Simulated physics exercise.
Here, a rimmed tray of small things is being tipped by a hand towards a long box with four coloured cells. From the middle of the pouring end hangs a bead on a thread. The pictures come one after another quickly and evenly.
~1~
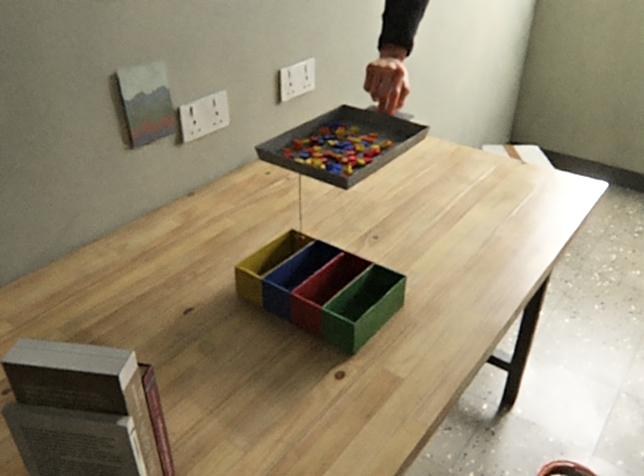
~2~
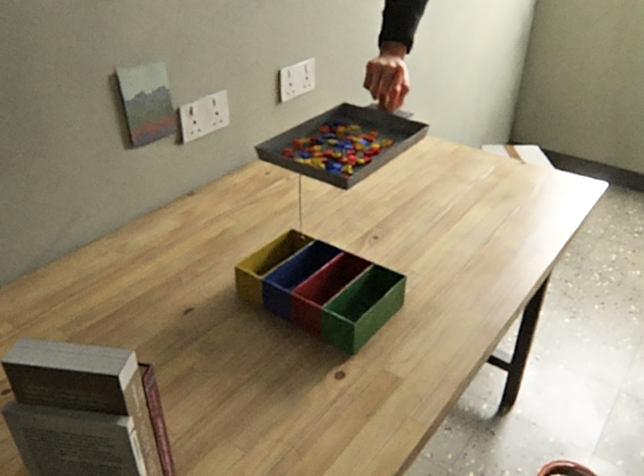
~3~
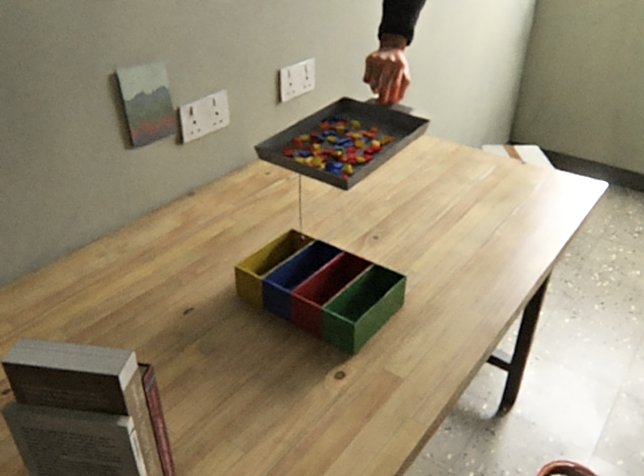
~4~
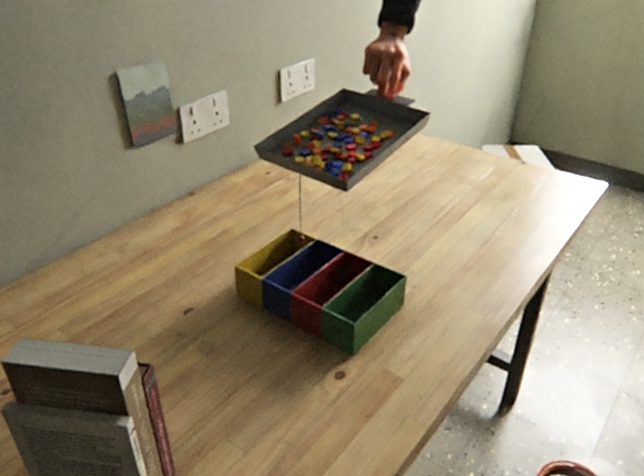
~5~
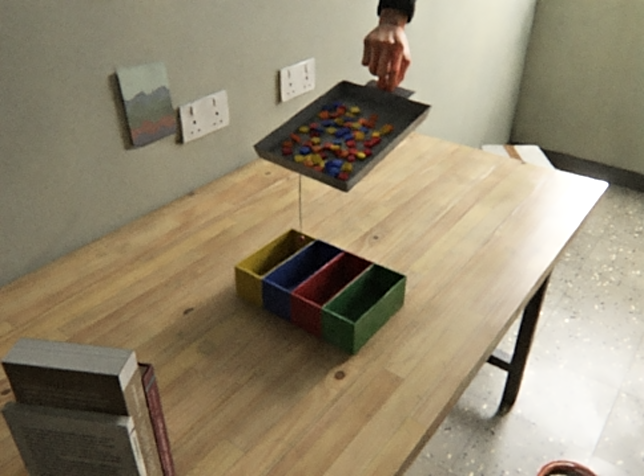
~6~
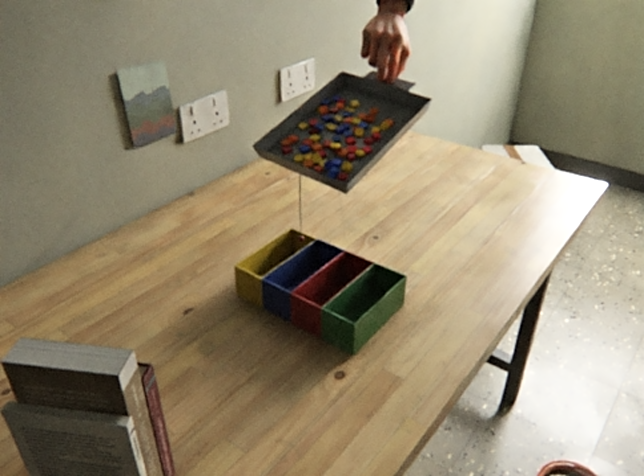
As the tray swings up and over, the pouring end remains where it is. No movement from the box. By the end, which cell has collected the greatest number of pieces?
The red cell has collected the most.
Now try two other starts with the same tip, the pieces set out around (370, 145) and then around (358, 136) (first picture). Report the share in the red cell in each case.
In order, roughly 60 % and 40 %.
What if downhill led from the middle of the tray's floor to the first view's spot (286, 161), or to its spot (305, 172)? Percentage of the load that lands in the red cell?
Lab note: Try 1 = 0 %, try 2 = 10 %.
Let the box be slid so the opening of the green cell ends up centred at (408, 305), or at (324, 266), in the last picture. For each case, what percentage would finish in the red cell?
It works out to 0 percent and then 20 percent.
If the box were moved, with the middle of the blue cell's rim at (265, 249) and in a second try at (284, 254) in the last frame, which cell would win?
The first placement favours that green cell, while the second favours the red one.
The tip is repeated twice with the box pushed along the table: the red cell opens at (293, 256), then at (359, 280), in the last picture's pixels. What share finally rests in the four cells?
You'd get 80 per cent first and 90 per cent second.
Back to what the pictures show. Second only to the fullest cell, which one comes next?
Second place goes to blue.
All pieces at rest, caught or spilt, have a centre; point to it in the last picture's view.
It settles centred around (314, 305).
Just after the last frame, tray tipped steeply; every one on the tray.
A moment on, tray tipped right over; almost all on the tray; just a few in the yellow cell; just a few falling or outside the box.
Further on, tray tipped past a quarter turn; roughly half in the red cell; roughly a third in the blue cell; roughly a quarter in the yellow cell; about a tenth in the green cell.
When it is over, tray tipped past a quarter turn; roughly half in the red cell; roughly a third in the blue cell; roughly a quarter in the yellow cell; about a tenth in the green cell.
